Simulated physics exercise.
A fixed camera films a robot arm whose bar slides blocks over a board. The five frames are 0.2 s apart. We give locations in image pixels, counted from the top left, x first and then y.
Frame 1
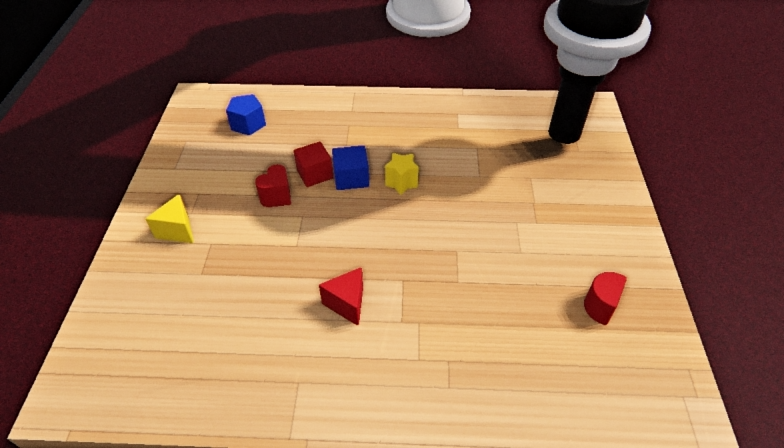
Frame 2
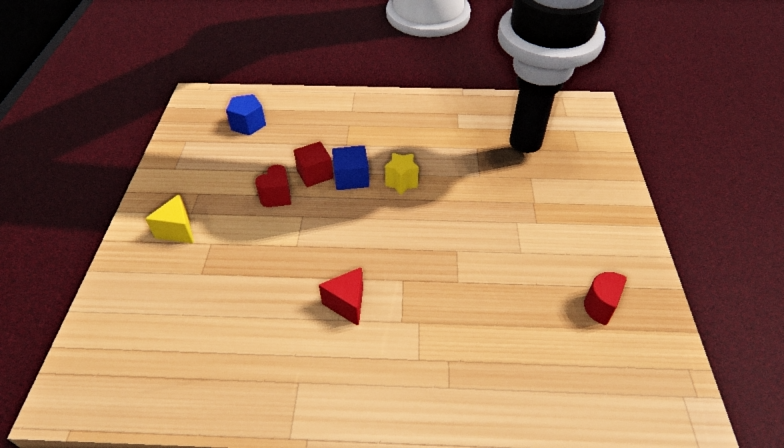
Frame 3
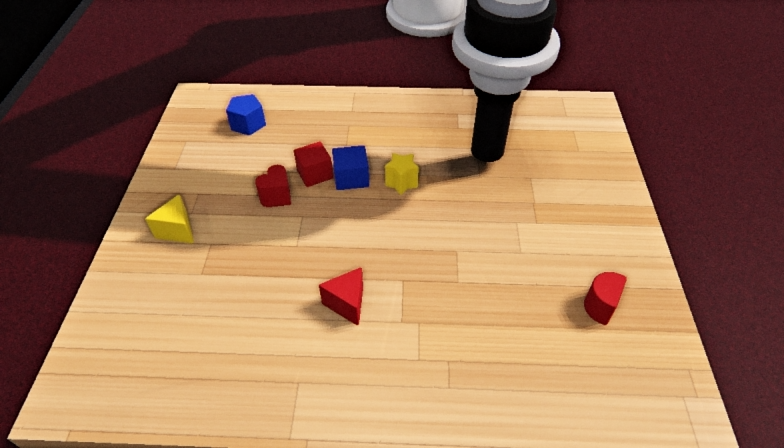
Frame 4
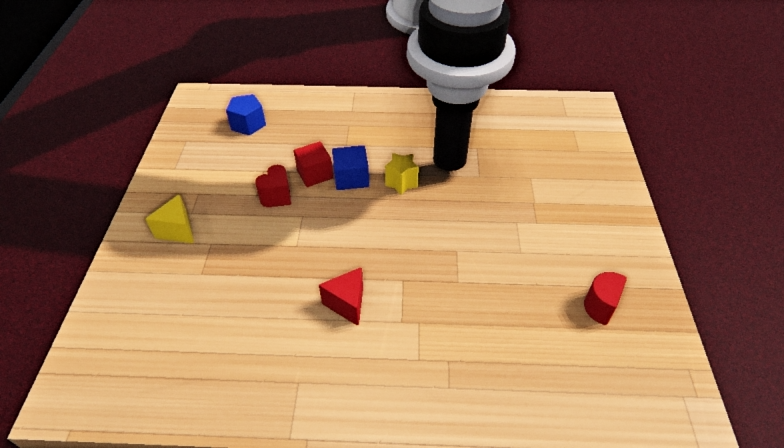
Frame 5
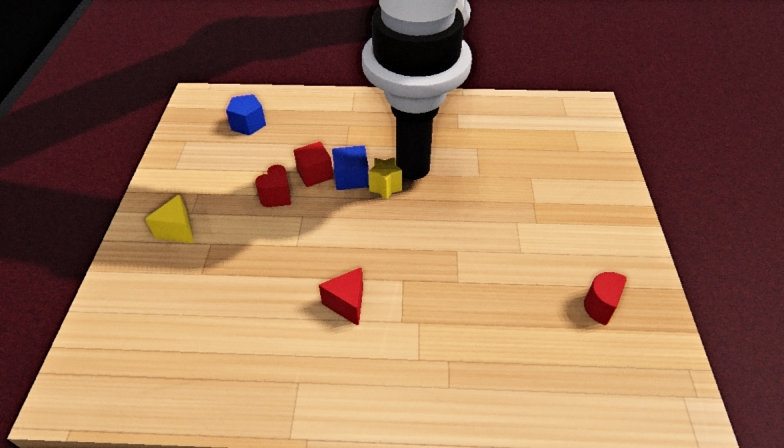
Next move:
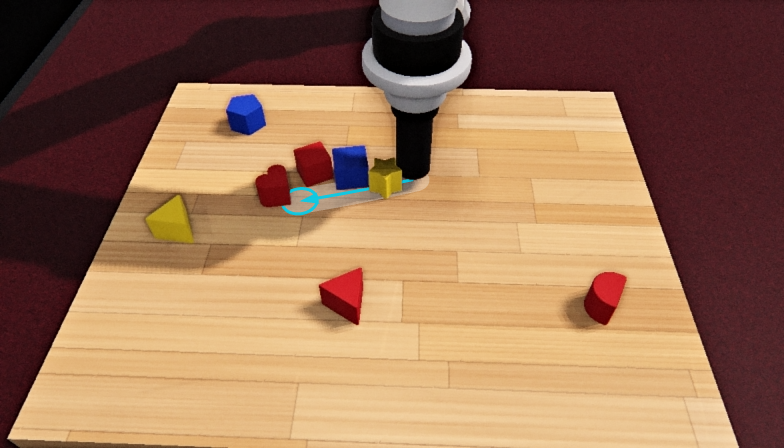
On a wooden board scattered with red, blue and yellow blocks, a robot arm's black bar moved left from the upper right and nudged the yellow star slightly left, toward the blue block.
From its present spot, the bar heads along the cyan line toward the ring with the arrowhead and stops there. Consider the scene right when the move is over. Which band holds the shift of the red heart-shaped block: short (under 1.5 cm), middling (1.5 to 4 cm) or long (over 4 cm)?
That one ends up within 1.5 cm of where it is now.
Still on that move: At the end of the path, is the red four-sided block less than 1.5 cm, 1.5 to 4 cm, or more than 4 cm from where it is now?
Travel: Beyond 4 cm.
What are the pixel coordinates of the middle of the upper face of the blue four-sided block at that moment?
It sits at (297, 156).
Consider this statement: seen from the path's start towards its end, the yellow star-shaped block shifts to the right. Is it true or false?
It is false.
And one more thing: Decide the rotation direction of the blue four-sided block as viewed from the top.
Clockwise, from overhead.
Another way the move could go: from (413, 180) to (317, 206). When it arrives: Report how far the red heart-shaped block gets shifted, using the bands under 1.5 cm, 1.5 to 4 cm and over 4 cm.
Travel: Within 1.5 cm.
Path on the board, straight from (413, 180) to (300, 201).
The first path, step by step. One third of the way, bar (375, 176); red four-sided block (296, 149); blue four-sided block (329, 159), turned 50° clockwise; yellow star-shaped block (349, 179), turned 15° anticlockwise.
Two thirds of the way, bar (337, 183); red four-sided block (287, 144); blue four-sided block (312, 157), turned 60° clockwise; yellow star-shaped block (318, 193), turned 40° anticlockwise.
At the end, bar (298, 190); red heart-shaped block (266, 176), turned 15° clockwise; red four-sided block (280, 138); blue four-sided block (297, 156), turned 80° clockwise; yellow star-shaped block (299, 203), turned 80° anticlockwise.
